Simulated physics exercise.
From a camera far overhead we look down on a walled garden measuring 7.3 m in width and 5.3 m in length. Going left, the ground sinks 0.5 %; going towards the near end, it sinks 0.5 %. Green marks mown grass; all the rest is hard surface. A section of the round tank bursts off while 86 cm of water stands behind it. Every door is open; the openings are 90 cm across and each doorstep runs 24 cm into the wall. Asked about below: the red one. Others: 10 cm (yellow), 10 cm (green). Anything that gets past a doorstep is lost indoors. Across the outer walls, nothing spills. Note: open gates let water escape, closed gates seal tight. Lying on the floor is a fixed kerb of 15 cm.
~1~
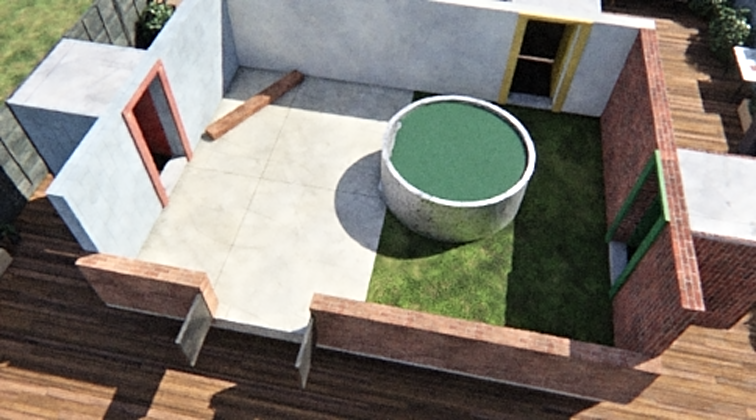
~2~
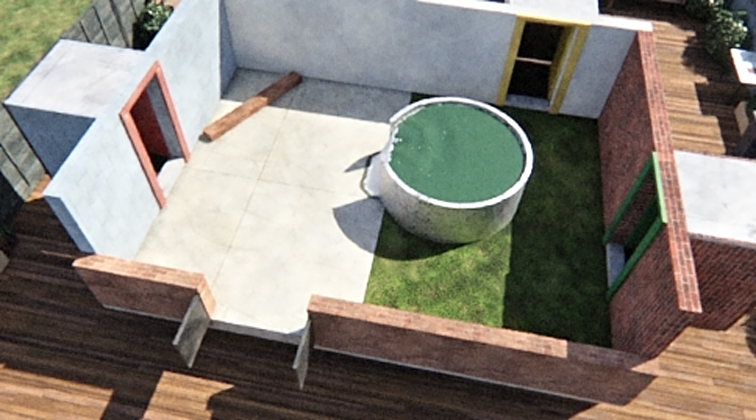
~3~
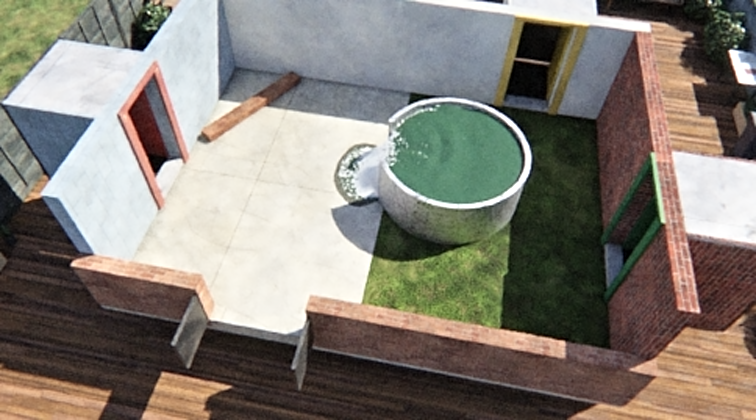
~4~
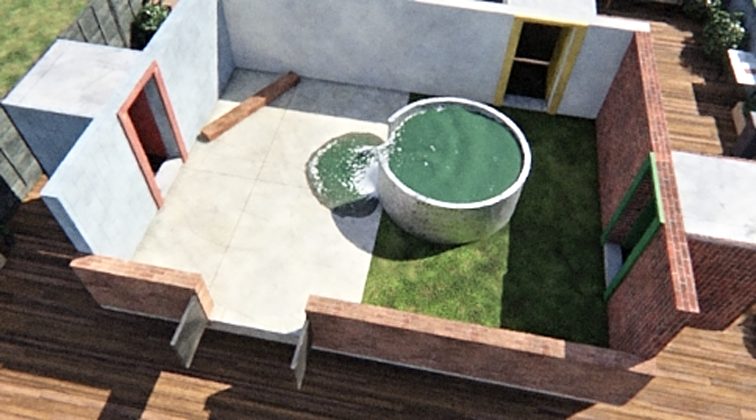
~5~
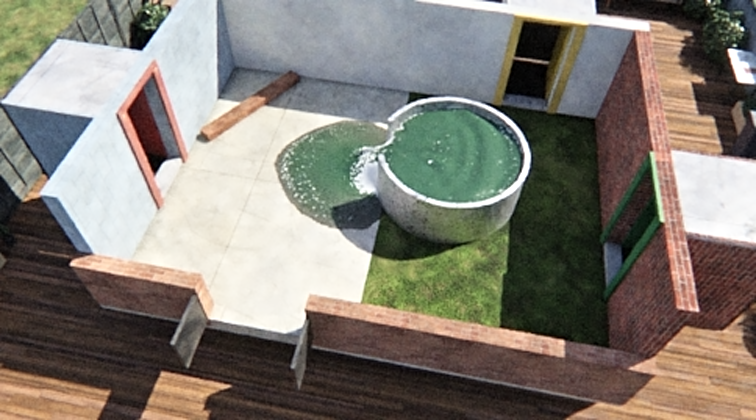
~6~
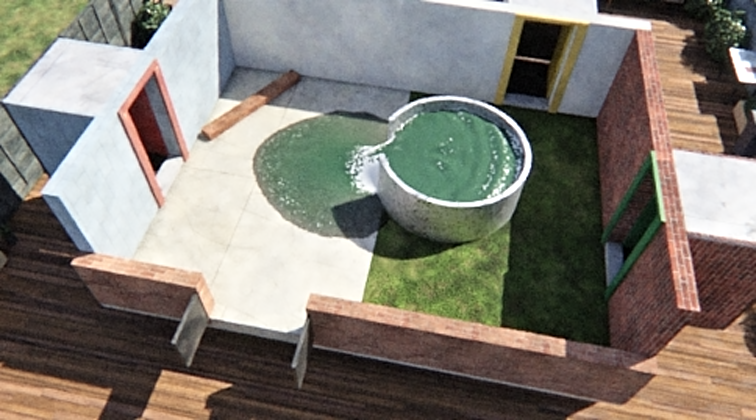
A round tank of green water stood in a walled garden until its left side broke open, and water poured through the gap and spread in a widening pool across the pale paved floor.
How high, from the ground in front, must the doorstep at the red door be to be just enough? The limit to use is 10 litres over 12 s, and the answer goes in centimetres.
About 26 cm.
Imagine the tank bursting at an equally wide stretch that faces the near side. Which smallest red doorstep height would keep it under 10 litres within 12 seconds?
That way, roughly 10.0 cm.
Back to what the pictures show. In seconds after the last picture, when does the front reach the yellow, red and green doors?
Arrival times - yellow 6.0 seconds, red 0.5 seconds, green 8.5 seconds.
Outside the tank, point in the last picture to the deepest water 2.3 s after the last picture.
Near (119, 284).
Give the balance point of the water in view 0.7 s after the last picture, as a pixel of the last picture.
The water is centred near (399, 178).
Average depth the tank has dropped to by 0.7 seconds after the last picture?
On average, around 62 cm.
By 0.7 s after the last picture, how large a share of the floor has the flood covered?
Roughly 40 percent of the floor is wet.
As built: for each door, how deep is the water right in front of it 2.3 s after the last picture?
Before yellow it's 0 cm, before red 24 cm, before green 0 cm.
Then, 0.7 s after the last picture water covers 40 % of the floor, deepest (39 cm) near (381, 163); 24 cm at the red door, 0 litres in over its 15 cm doorstep.
Then, 2.3 s after the last picture water covers 45 % of the floor, deepest (34 cm) near (119, 284); 24 cm at the red door, 85 litres in over its 15 cm doorstep.
Then, 11.3 s after the last picture water covers 95 % of the floor, deepest (13 cm) near (119, 284); 11 cm at the red door, 132 litres in over its 15 cm doorstep.
At the red door as built, the water peaked near 31 cm, 0.9 s after the last picture.
Run again over the same 12 s with other heights there, 25 litres in over 23 cm, 1 litre over 31 cm. The limit of 10 litres is kept from about 26 cm up.
